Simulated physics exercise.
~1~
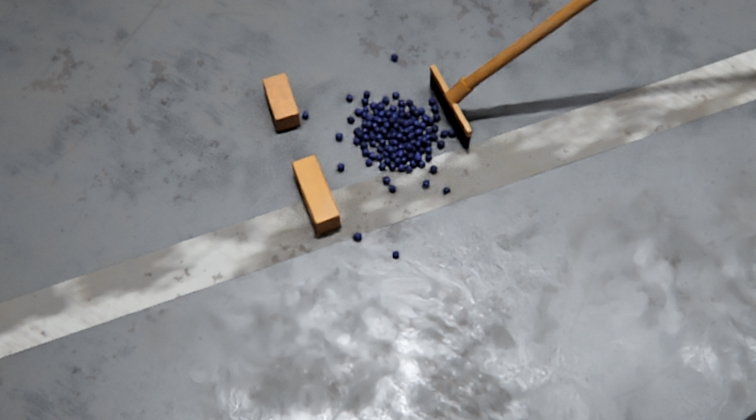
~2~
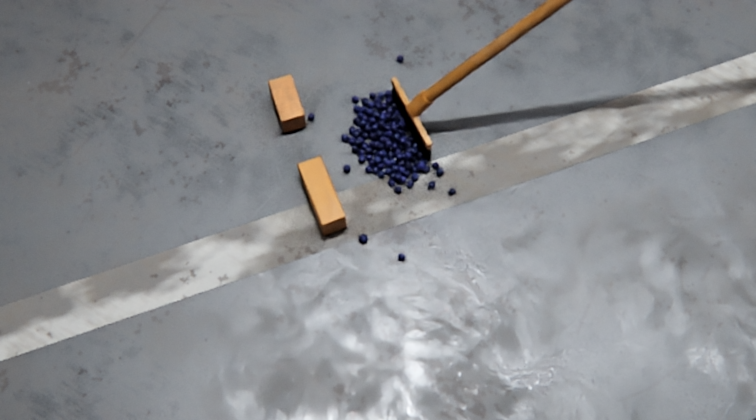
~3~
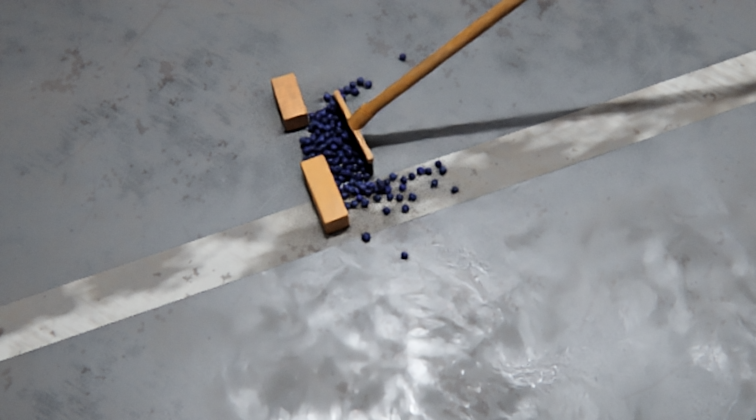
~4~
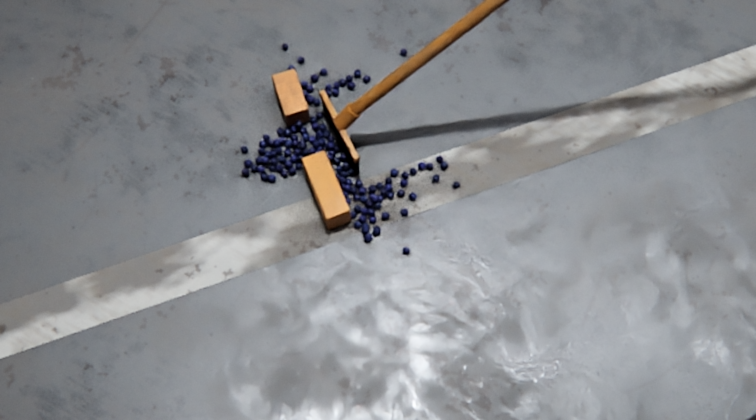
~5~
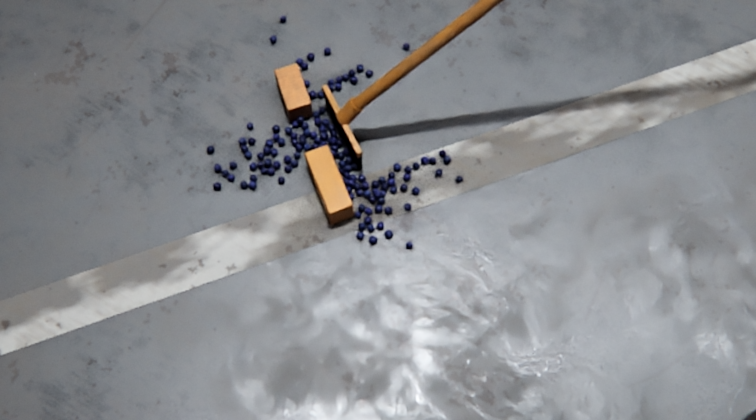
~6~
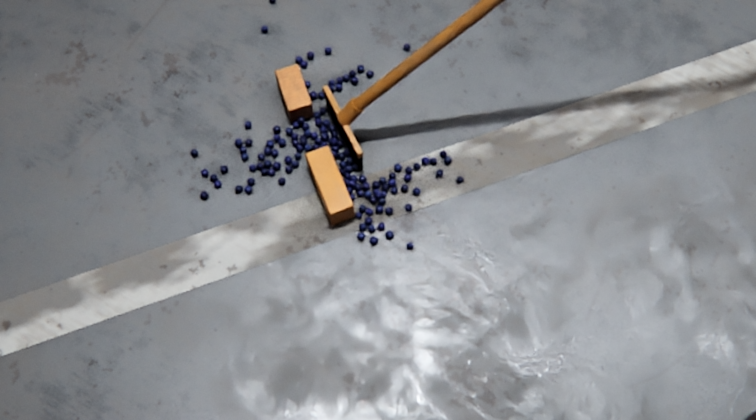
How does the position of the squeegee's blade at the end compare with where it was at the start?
At the start the blade is on the right side of the berry pile, well away from the blocks. By the end it is further left, close to the two blocks and in front of the gap between them.
